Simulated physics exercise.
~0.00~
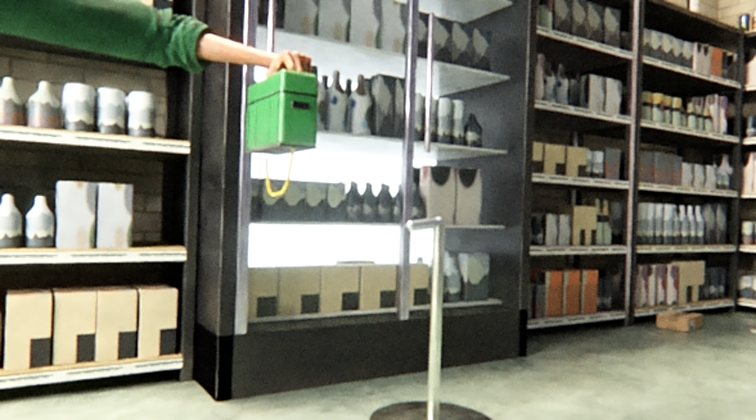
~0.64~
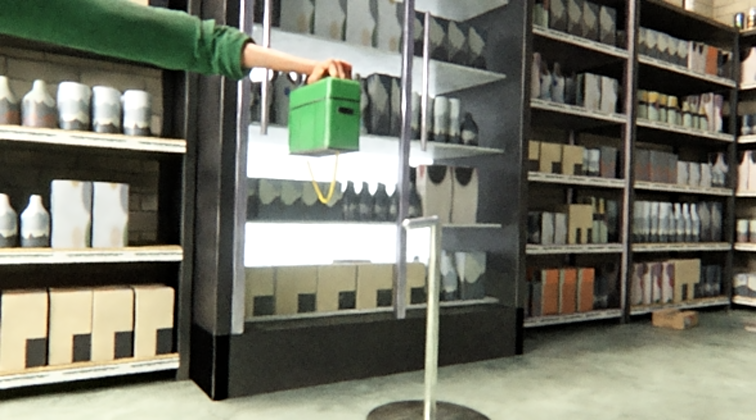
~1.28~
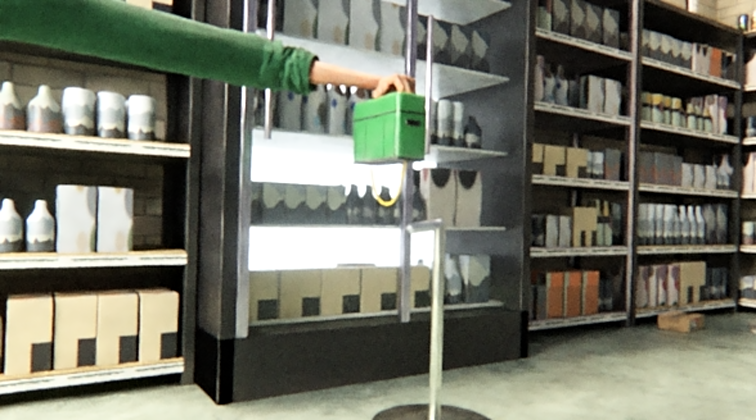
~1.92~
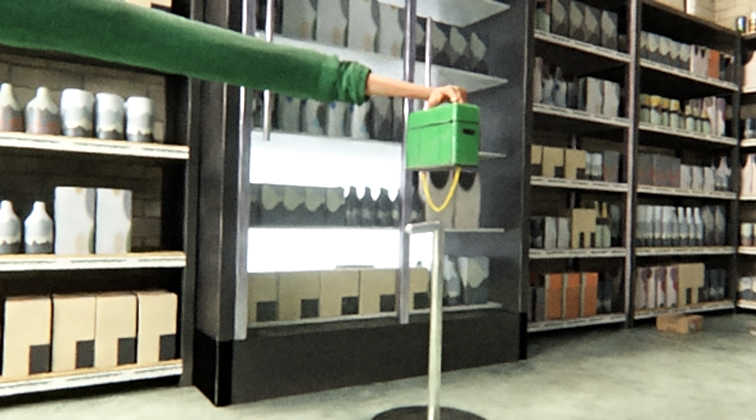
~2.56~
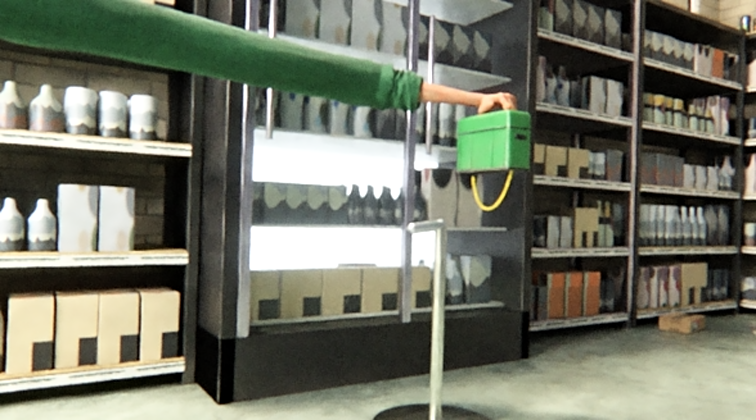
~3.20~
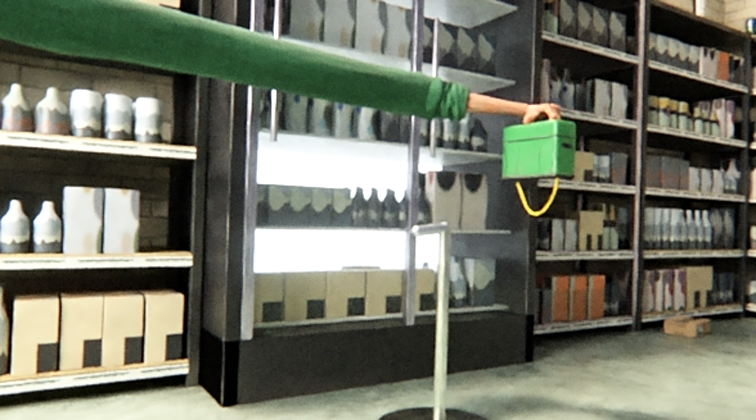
A green case with a dangling yellow loop is carried right by an outstretched arm, passing clear over a post.
